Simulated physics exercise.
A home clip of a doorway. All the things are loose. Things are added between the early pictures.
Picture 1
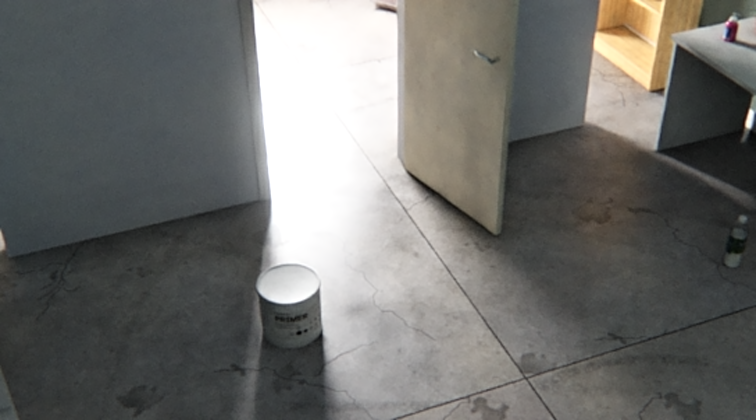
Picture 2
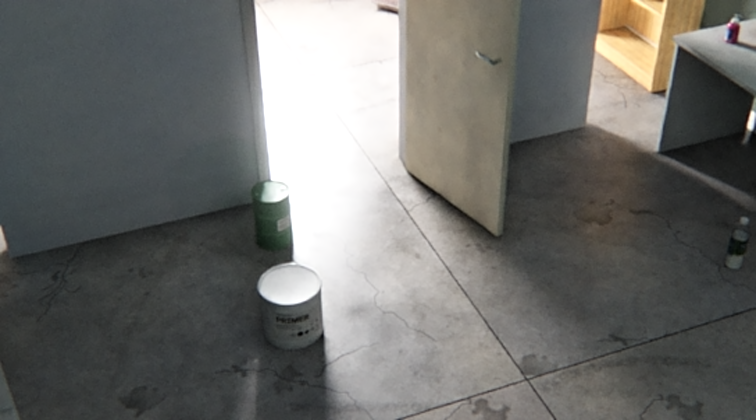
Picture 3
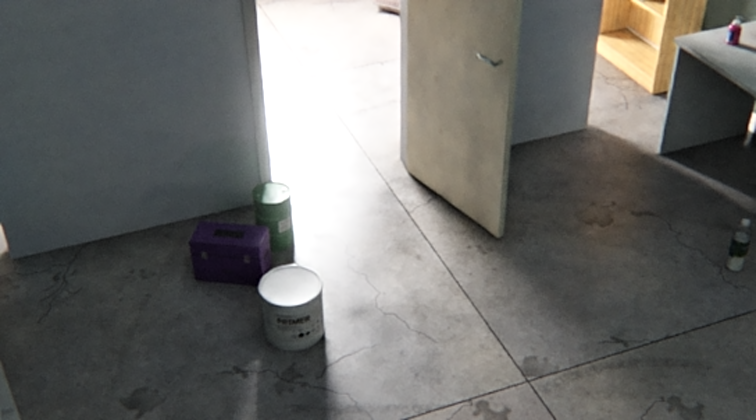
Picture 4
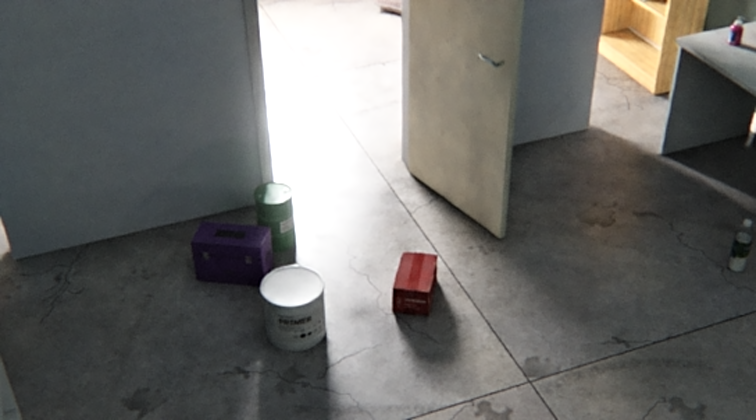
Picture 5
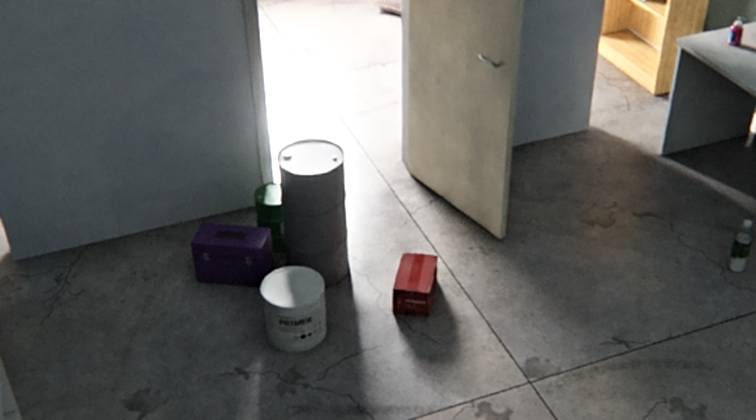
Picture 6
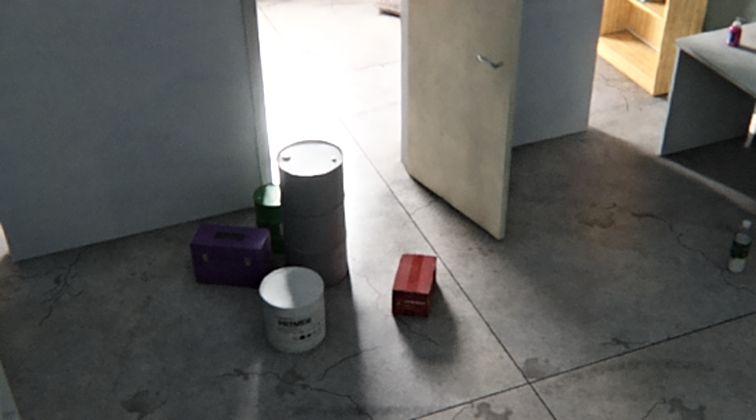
Door standing wide open and still as a green canister, purple toolbox, red parcel and grey drum appear around a white pail.
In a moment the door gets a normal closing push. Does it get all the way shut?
Outcome: The door reaches the frame.
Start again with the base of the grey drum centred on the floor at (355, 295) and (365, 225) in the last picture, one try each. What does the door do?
First, it shuts; second, it is blocked.
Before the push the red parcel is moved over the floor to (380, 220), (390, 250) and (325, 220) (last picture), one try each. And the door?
First try: It shuts; second try: It is blocked; third try: It is blocked.
Then, 1.30 s later than the last frame, open by 73°.
Then, 2.30 s later than the last frame, open by 33°.
When it is over, open by 0°; all 5 as before. End places, in pixels of the last picture, grey drum near (314, 215).
